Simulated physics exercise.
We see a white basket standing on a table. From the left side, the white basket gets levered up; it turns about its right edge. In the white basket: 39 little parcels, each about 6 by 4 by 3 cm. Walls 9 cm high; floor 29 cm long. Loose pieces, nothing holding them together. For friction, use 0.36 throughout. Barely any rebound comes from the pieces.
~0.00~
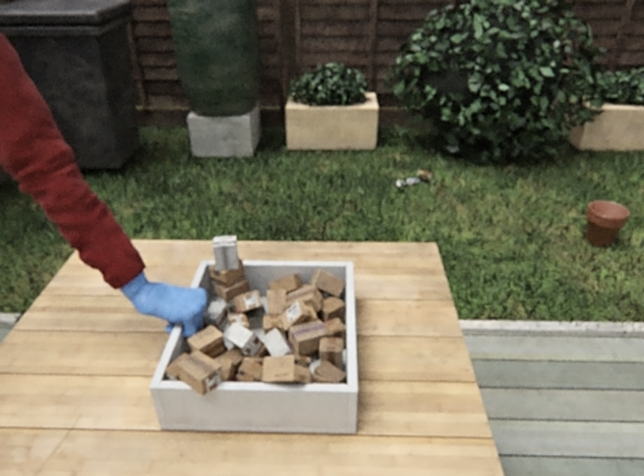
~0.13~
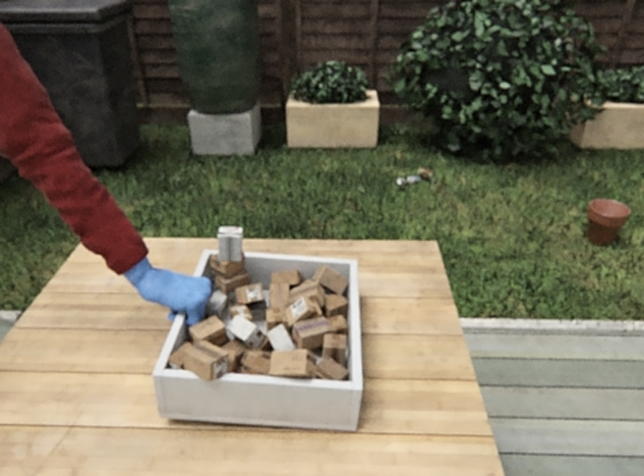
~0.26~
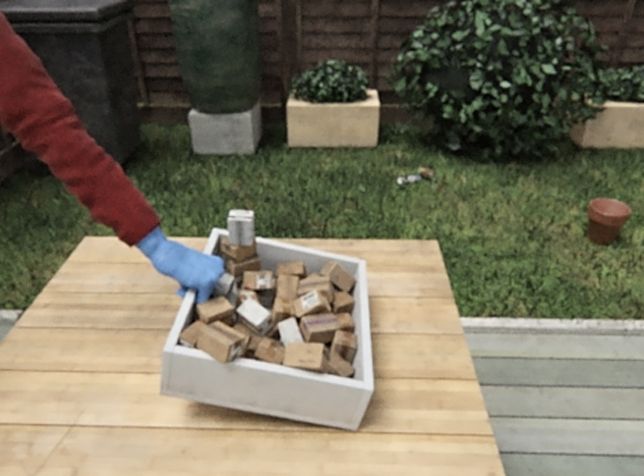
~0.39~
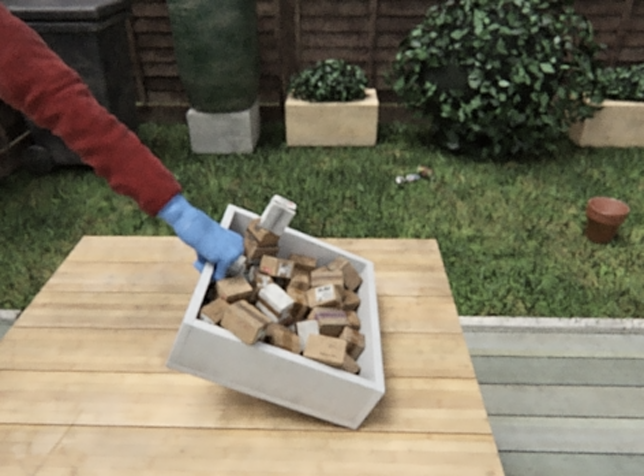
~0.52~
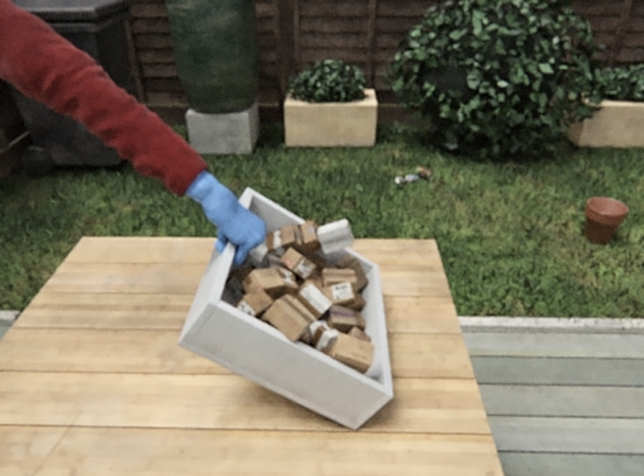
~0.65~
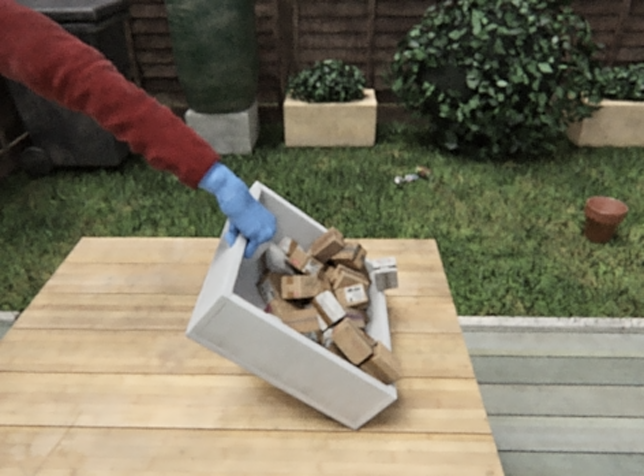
In a garden, a white basket full of little parcels sits level on a wooden table, a blue-gloved hand gripping its left side. The hand lifts that side steadily, turning the basket about its right edge, and the parcels shift toward the right as it reaches a steep slant.
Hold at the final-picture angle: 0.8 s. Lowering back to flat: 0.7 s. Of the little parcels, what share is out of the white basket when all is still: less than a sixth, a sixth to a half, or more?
It sheds under a sixth of them.
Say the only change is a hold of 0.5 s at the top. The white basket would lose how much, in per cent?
White basket: 0%.
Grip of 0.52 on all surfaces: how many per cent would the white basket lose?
In that case white basket 0 per cent.
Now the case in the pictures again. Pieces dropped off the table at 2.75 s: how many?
Estimated number of pieces: About 1.
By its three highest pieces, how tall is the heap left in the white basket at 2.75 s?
Height: About 11 cm.
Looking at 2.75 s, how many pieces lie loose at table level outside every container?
The count is about 0.
After 0.99 s, tilt 39°; white basket 38 in, 1 out.
After 1.41 s, tilt 39°; white basket 38 in, 1 out.
After 2.00 s, tilt 5°; white basket 38 in, 1 out.
Final count (at 2.75 s), white basket 38 in, 1 out. Asked share, 1 of 39, 3 per cent.
